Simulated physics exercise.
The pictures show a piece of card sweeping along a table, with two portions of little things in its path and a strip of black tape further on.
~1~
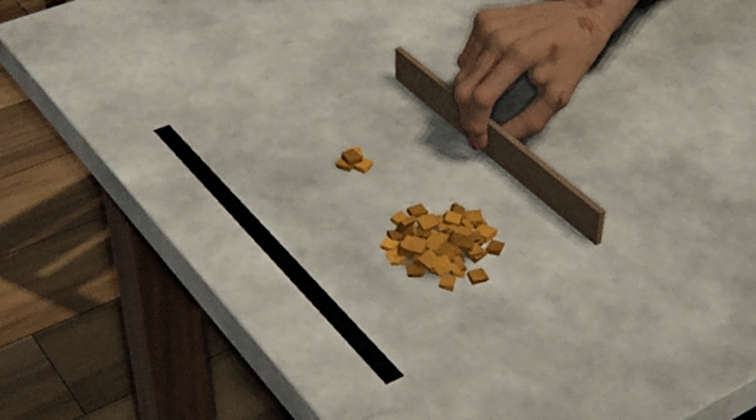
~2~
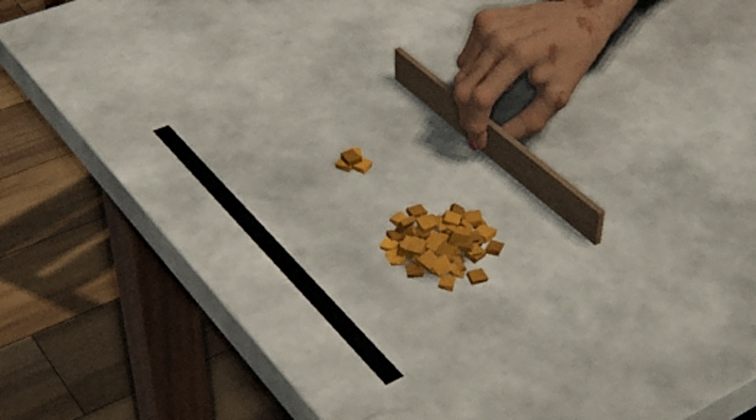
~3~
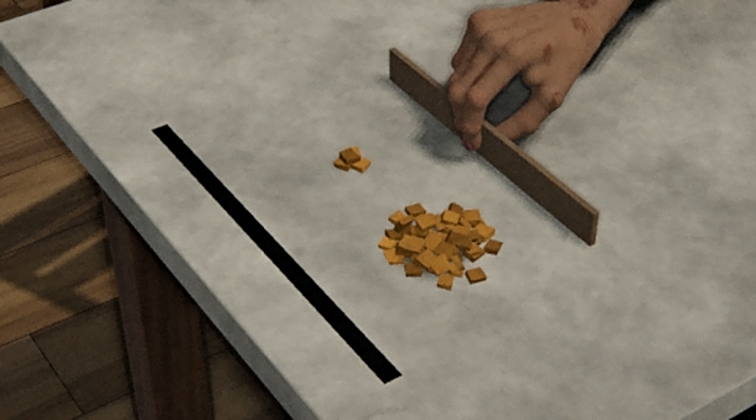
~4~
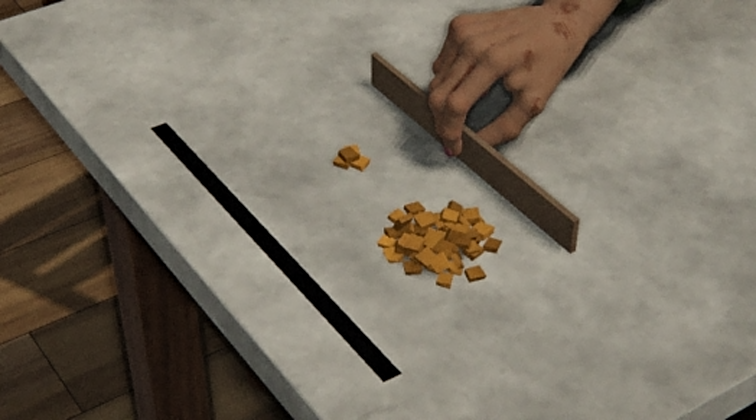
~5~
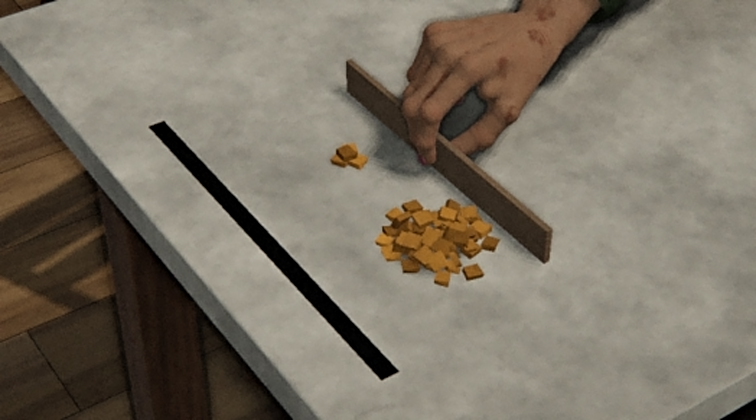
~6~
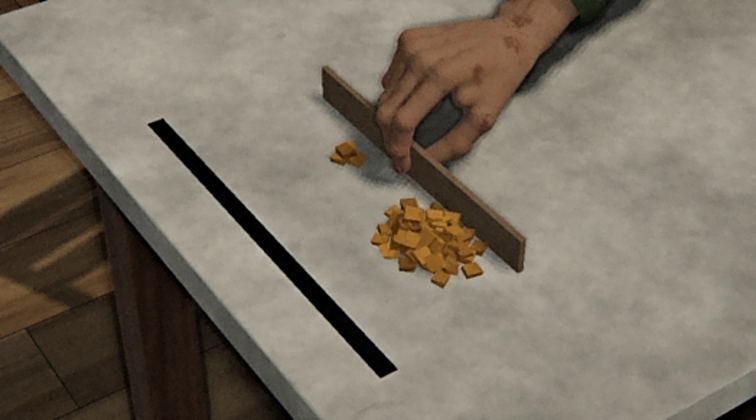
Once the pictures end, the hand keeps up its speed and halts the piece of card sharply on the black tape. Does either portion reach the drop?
Here the near portion loses pieces over the edge, and the far portion stays on top.
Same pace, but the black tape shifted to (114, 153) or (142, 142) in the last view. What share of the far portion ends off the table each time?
About 100 and 0 per cent.
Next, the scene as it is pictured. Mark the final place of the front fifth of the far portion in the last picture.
Close to (205, 213).
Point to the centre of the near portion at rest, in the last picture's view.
At about (277, 306).
Then, 0.42 s later than the last frame, piece of card still moving, near (333, 180); near portion all on the table, its front near (304, 276); far portion all on the table, its front near (278, 182).
Then, 0.85 s later than the last frame, piece of card stopped at the black tape; near portion just a few over the edge; far portion all on the table, its front near (200, 214).
Then, 1.13 s later than the last frame, piece of card stopped at the black tape; near portion about a tenth over the edge; far portion all on the table, its front near (200, 214).
When it is over, piece of card stopped at the black tape; near portion about a tenth over the edge; far portion all on the table, its front near (200, 214).
